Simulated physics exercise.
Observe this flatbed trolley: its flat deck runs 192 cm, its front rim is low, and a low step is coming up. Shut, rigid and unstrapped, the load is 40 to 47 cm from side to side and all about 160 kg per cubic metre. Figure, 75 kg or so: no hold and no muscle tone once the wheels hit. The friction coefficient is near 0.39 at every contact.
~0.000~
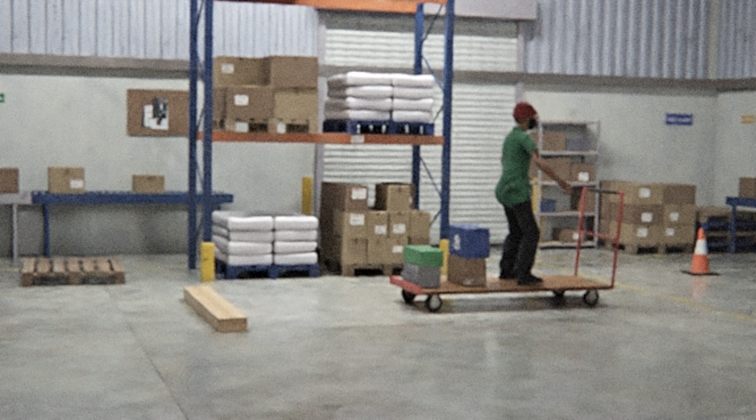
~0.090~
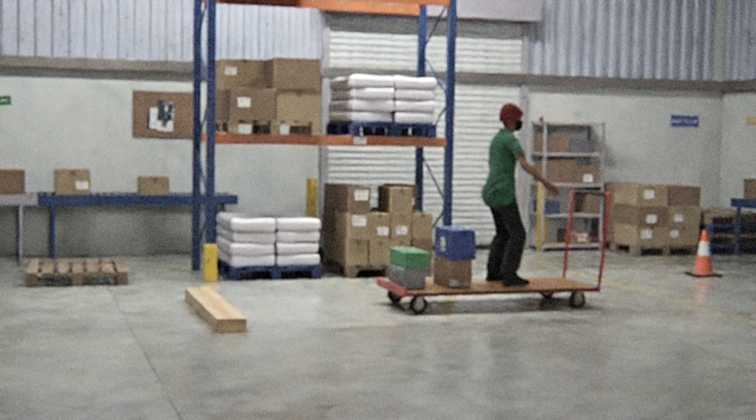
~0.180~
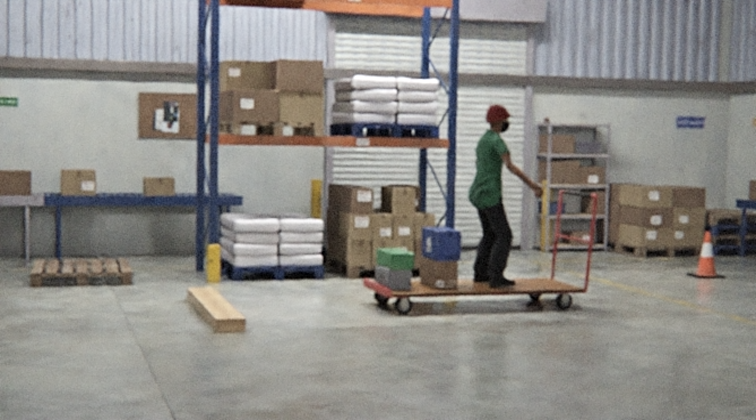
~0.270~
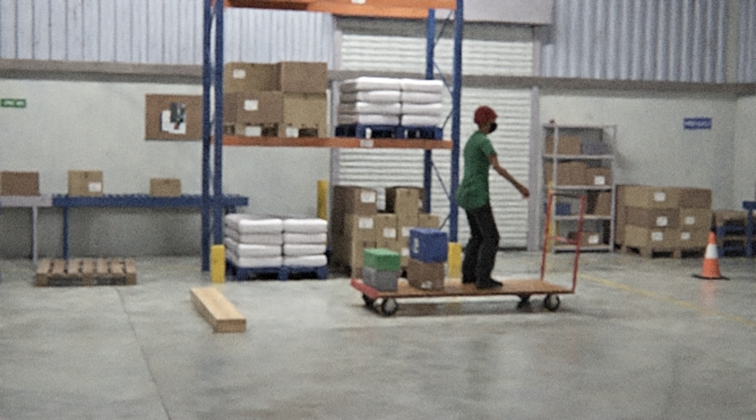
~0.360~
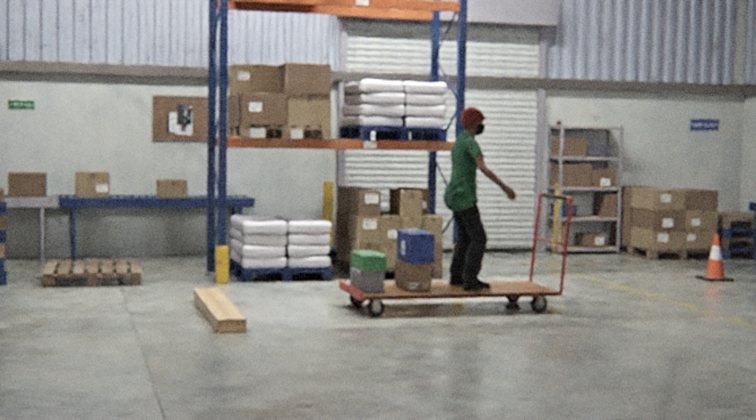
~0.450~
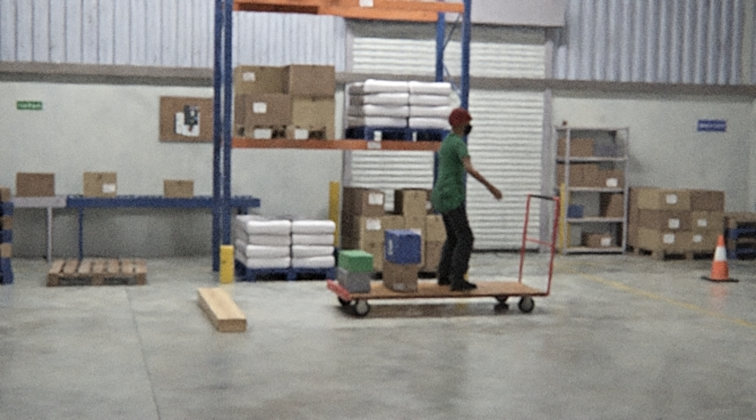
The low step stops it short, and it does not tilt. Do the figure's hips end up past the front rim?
No.
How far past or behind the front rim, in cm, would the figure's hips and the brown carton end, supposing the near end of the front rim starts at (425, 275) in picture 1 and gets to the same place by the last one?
Hips 30 past, brown 40 behind.
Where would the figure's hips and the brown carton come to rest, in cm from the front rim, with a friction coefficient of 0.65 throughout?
Hips 80 behind, brown 50 behind.
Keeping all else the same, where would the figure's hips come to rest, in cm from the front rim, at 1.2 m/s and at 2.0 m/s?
80 cm behind, then 10 cm past.
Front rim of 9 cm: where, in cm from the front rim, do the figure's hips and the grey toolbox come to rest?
With that rim, the hips stay 0 cm behind and grey stays 10 cm behind.
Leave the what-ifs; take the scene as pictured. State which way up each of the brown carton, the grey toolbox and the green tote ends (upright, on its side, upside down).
Final poses - brown: Base down; grey: Base down; green: Top down.
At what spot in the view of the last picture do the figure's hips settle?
End point: About (240, 255) px.
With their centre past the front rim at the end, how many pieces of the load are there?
The number of pieces is 2.
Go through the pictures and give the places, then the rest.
In the first frame, hips (513, 191), blue parcel (469, 241), rim corner (421, 291); 0 cm covered, 174 to go.
In the second frame, hips (499, 193), blue parcel (455, 243), rim corner (405, 293); 14 cm covered, 160 to go.
In the third frame, hips (486, 194), blue parcel (441, 244), rim corner (390, 294); 28 cm covered, 146 to go.
In the fourth frame, hips (474, 195), blue parcel (428, 245), rim corner (376, 295); 42 cm covered, 132 to go.
In the fifth frame, hips (461, 196), blue parcel (416, 246), rim corner (361, 296); 56 cm covered, 118 to go.
In the sixth frame, hips (449, 197), blue parcel (403, 247), rim corner (347, 296); 70 cm covered, 104 to go. Speed about 1.6 m/s.
After 1.12 s the deck stops.
After 1.67 s the figure's hips are 47 cm behind the rim, near (276, 248) in the last picture's view.
After 2.12 s the figure's hips are 28 cm behind the rim, near (254, 250) in the last picture's view.
At rest, 3.1 s, past the rim, green tote and blue parcel; behind it, grey toolbox, brown carton and the figure's hips.
